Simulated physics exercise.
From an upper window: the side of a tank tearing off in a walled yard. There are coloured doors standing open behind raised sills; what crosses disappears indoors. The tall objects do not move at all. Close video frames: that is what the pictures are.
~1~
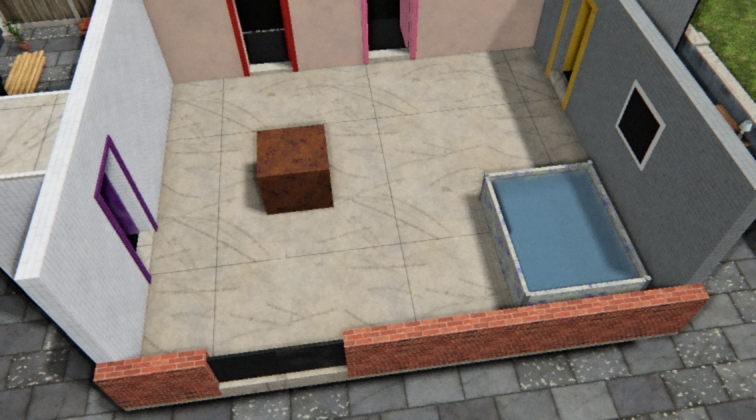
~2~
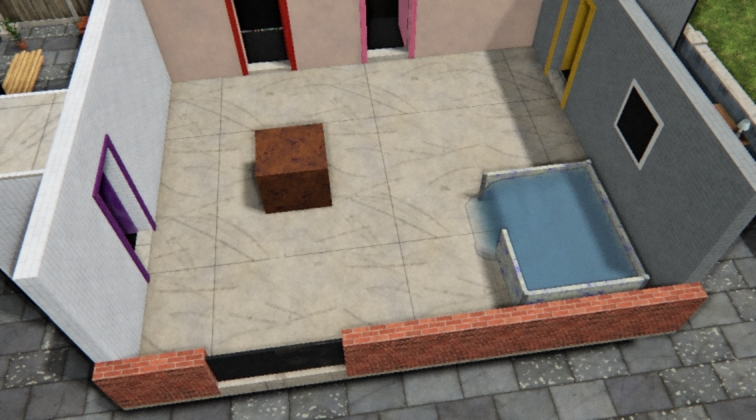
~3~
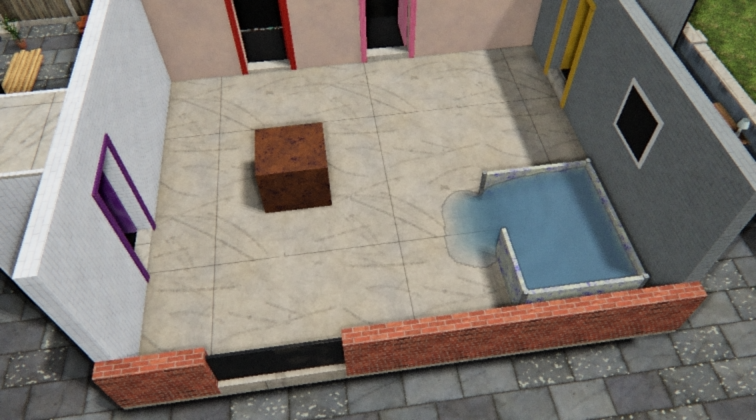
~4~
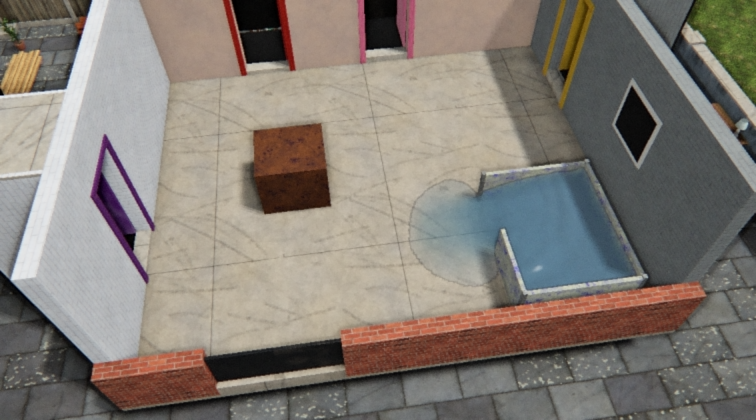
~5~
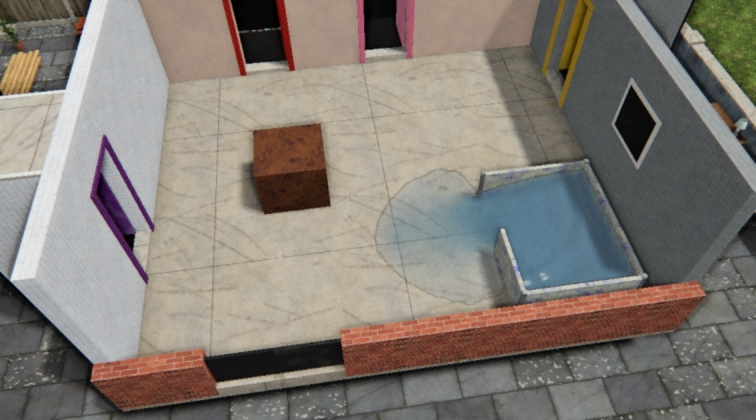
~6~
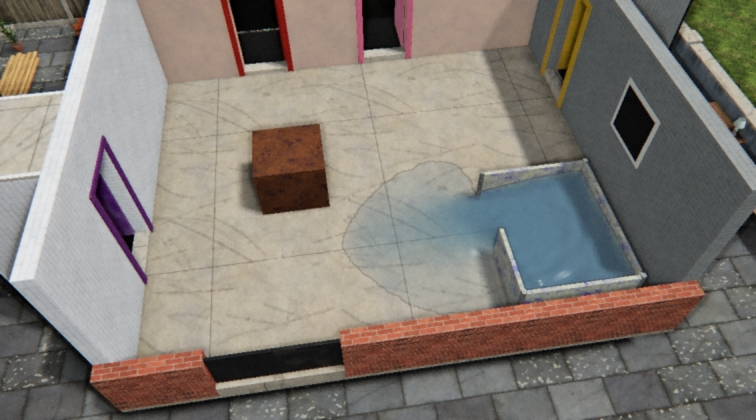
Water sat still in an open tank in a walled yard until part of its left side gave way, then poured through the gap and fanned out leftward across the pale floor toward a brown block.
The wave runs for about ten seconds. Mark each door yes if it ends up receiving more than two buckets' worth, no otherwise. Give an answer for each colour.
Yellow door - no, purple door - yes, red door - no, pink door - no.
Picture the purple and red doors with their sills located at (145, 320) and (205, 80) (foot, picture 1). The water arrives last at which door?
Answer: The yellow-painted one.
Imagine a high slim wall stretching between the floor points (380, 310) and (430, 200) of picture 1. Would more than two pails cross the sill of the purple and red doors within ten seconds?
Briefly, the purple door stays within the limit and the red door stays within the limit.
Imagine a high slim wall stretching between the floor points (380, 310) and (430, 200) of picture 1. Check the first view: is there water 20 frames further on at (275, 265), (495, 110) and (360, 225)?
Results in order: Swamped / swamped / bone-dry.
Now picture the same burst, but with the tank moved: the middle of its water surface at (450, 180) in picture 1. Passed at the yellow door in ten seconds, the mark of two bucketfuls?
As far as I can tell, the yellow door stays within limits.
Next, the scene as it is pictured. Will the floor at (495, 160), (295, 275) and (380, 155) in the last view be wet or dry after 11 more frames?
In turn, the points end up high and dry, soaked and soaked.
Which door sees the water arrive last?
The yellow door.
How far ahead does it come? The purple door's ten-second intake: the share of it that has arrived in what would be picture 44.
It comes to around 95 percent of the ten-second total.
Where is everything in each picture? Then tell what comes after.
The first picture shows still water in the open tank at (560, 227).
In the second picture, the front is at (475, 200), out from the gap at (492, 220).
In the third picture, water pours out at (491, 219) and has run to (458, 256).
In the fourth picture, water pours out at (490, 221) and has run to (418, 249).
In the fifth picture, water pours out at (490, 220) and has run to (385, 253).
In the sixth picture, water pours out at (489, 220) and has run to (349, 248).
A moment on, water covers 25 % of the floor; the yellow door not reached, the purple door not reached, the red door not reached, the pink door not reached.
Next, water covers 40 % of the floor; the yellow door not reached, the purple door wet at the sill, nothing in, the red door not reached, the pink door not reached.
Then, water covers 55 % of the floor; the yellow door not reached, the purple door over two buckets in, the red door wet at the sill, nothing in, the pink door not reached.
Later, water covers 65 % of the floor; the yellow door not reached, the purple door far over two buckets in, the red door under two buckets in, the pink door wet at the sill, nothing in.
In the end, water covers 75 % of the floor; the yellow door wet at the sill, nothing in, the purple door far over two buckets in, the red door under two buckets in, the pink door wet at the sill, nothing in.
